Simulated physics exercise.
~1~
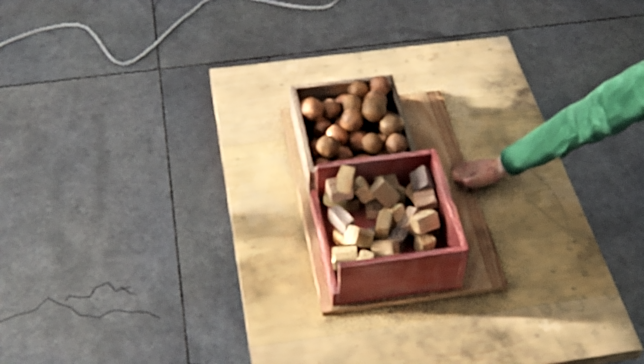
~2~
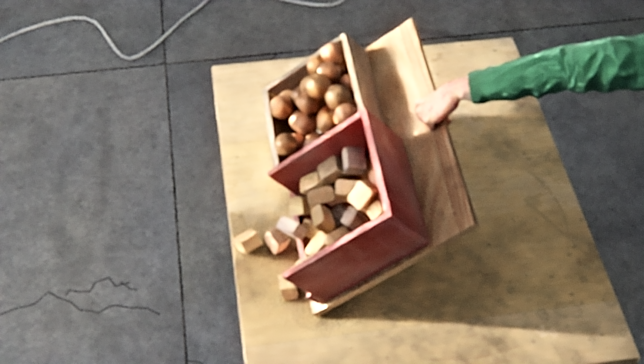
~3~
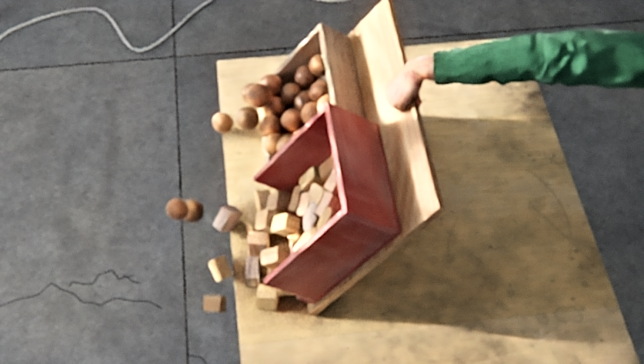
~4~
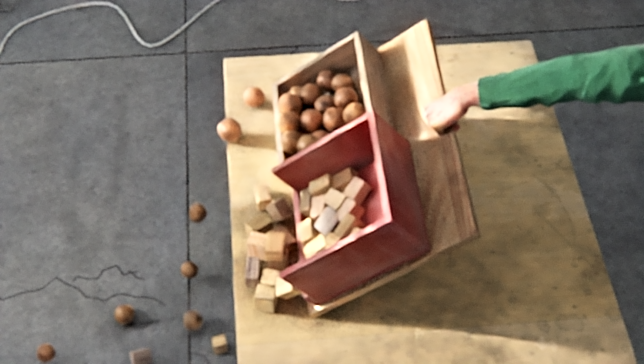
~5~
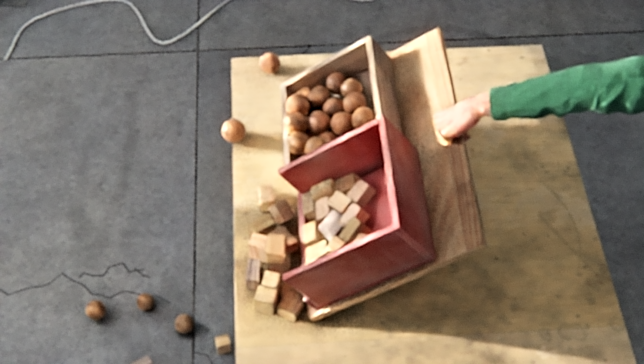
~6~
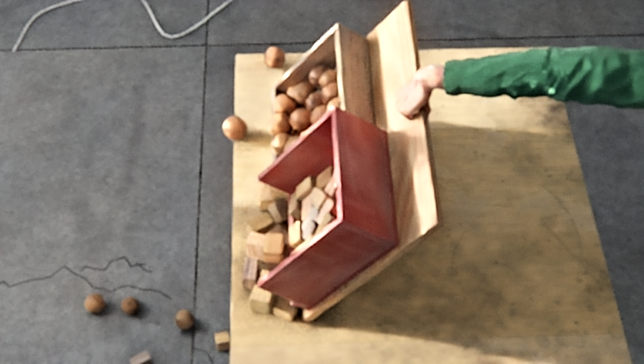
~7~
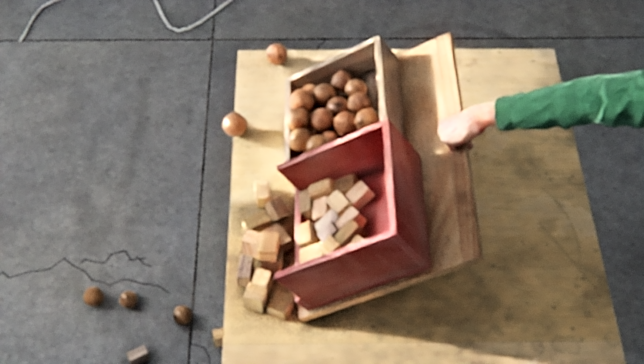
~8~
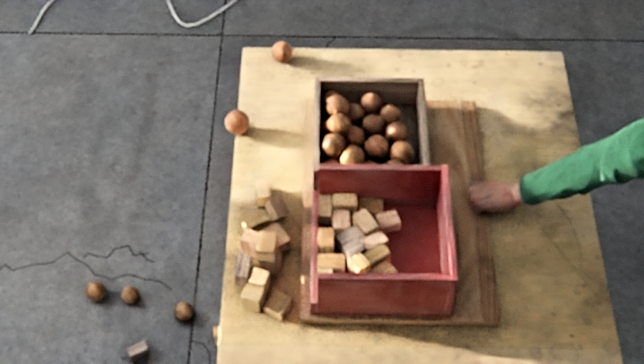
To begin with, a red box of timber offcuts and a wooden box of round brown onions sit on a plywood board on a table, with a green-sleeved hand at its right edge. The hand lifts that edge, and offcuts begin spilling over the red box's low left wall. As the tilt steepens, onions tumble out too, some dropping to the grey floor. The hand eases the board partway down, then raises it steeply again, with little more escaping. Finally it lowers the board flat, leaving both boxes partly filled, offcuts heaped beside them and a few onions scattered on table and floor.
